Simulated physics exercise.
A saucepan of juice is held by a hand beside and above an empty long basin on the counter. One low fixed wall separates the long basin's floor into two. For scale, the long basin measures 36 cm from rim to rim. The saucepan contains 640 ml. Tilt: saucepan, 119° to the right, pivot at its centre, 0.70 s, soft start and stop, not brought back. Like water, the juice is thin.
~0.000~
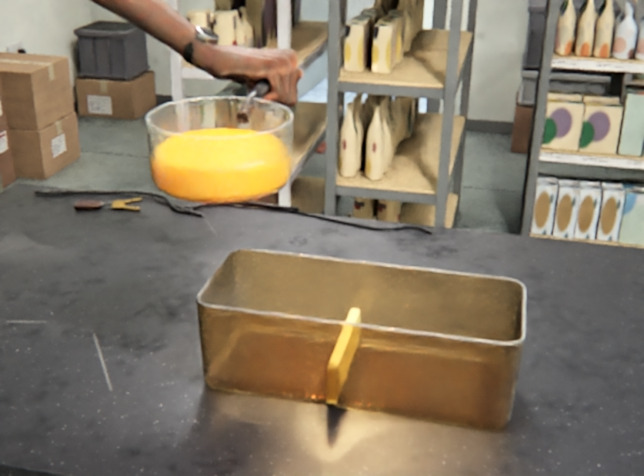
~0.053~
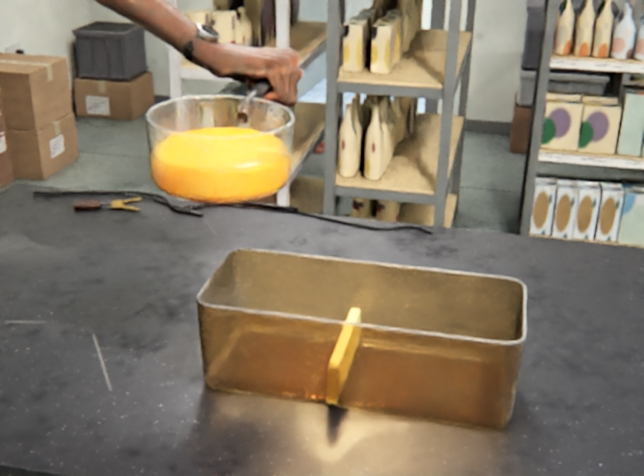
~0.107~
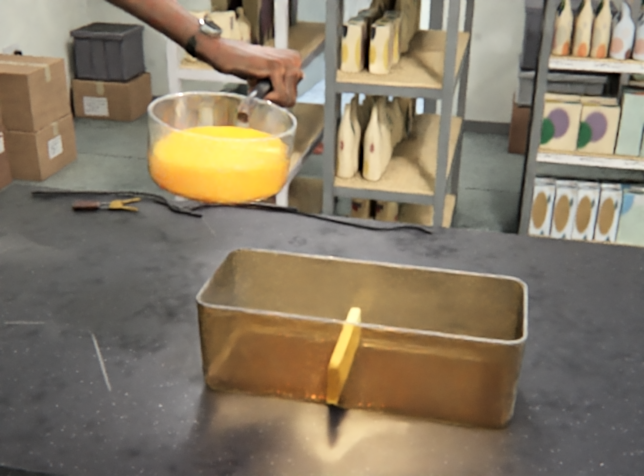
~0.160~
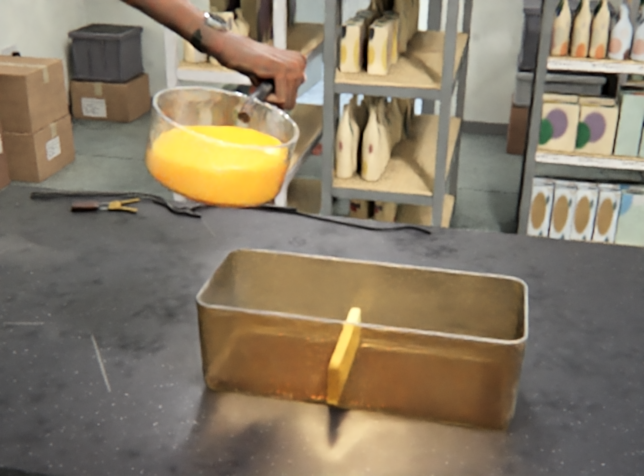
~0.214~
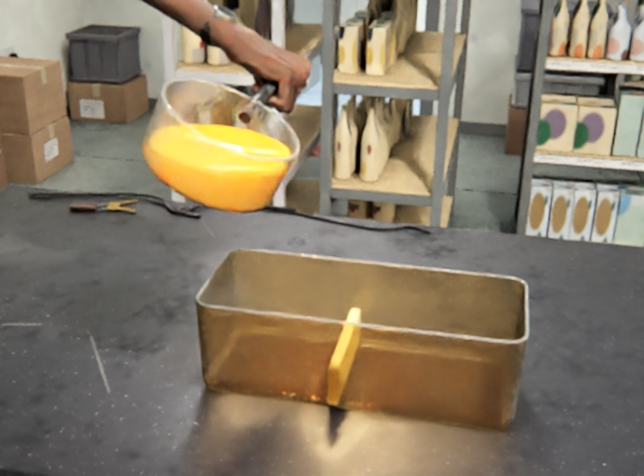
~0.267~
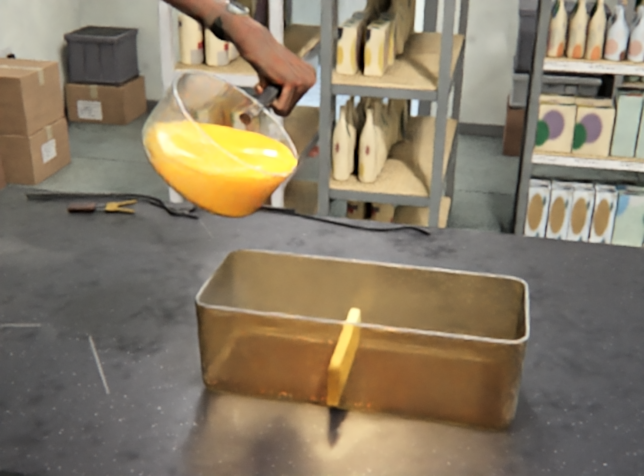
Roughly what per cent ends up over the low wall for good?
About 11 in every hundred.
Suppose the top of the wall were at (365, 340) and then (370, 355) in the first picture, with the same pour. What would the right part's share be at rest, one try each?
First try about 10 %, second try about 25 %.
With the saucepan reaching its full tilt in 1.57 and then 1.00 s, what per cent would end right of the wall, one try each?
Near 30 in a hundred on the first go and near 15 in a hundred on the second.
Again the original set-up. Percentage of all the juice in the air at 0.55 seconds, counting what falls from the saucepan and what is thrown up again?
Close to 44 per cent, I'd say.
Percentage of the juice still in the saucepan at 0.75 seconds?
About 2 percent.
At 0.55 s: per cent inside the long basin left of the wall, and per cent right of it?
About 34 % left, 3 % right.
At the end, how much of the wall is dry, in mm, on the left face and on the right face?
Noted: Left near 22 mm, right near 46 mm.
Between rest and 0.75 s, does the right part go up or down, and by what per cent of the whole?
Change in share is positive, near 5 percent.
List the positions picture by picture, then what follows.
It leans 0°; its right rim is at (290, 123); the juice meets the walls at (160, 141) and (288, 152); the long basin's rim runs from (215, 275) to (524, 312); the wall's top is at (345, 338), in the first frame.
It leans 2°; its right rim is at (290, 124); the juice meets the walls at (159, 140) and (288, 152), in the second frame.
It leans 7°; its right rim is at (293, 130); the juice meets the walls at (159, 138) and (288, 154), in the third frame.
It leans 15°; its right rim is at (295, 141); the juice meets the walls at (157, 136) and (289, 155), in the fourth frame.
It leans 25°; its right rim is at (295, 154); the juice meets the walls at (154, 132) and (291, 158), in the fifth frame.
It leans 38°; its right rim is at (292, 170); the juice meets the walls at (154, 124) and (295, 161), in the sixth frame.
By 0.55 s the tilt is 106° and 18 per cent is still to pour, 34 is left of the wall and 3 right of it.
By 0.75 s the tilt is 119° and 2 per cent is still to pour, 76 is left of the wall and 6 right of it.
By 0.97 s the tilt is 119° and 0 per cent is still to pour, 82 is left of the wall and 10 right of it.
By 1.20 s the tilt is 119° and 0 per cent is still to pour, 81 is left of the wall and 11 right of it.
At rest 81 per cent lies left of the wall, 11 right of it and 7 outside.
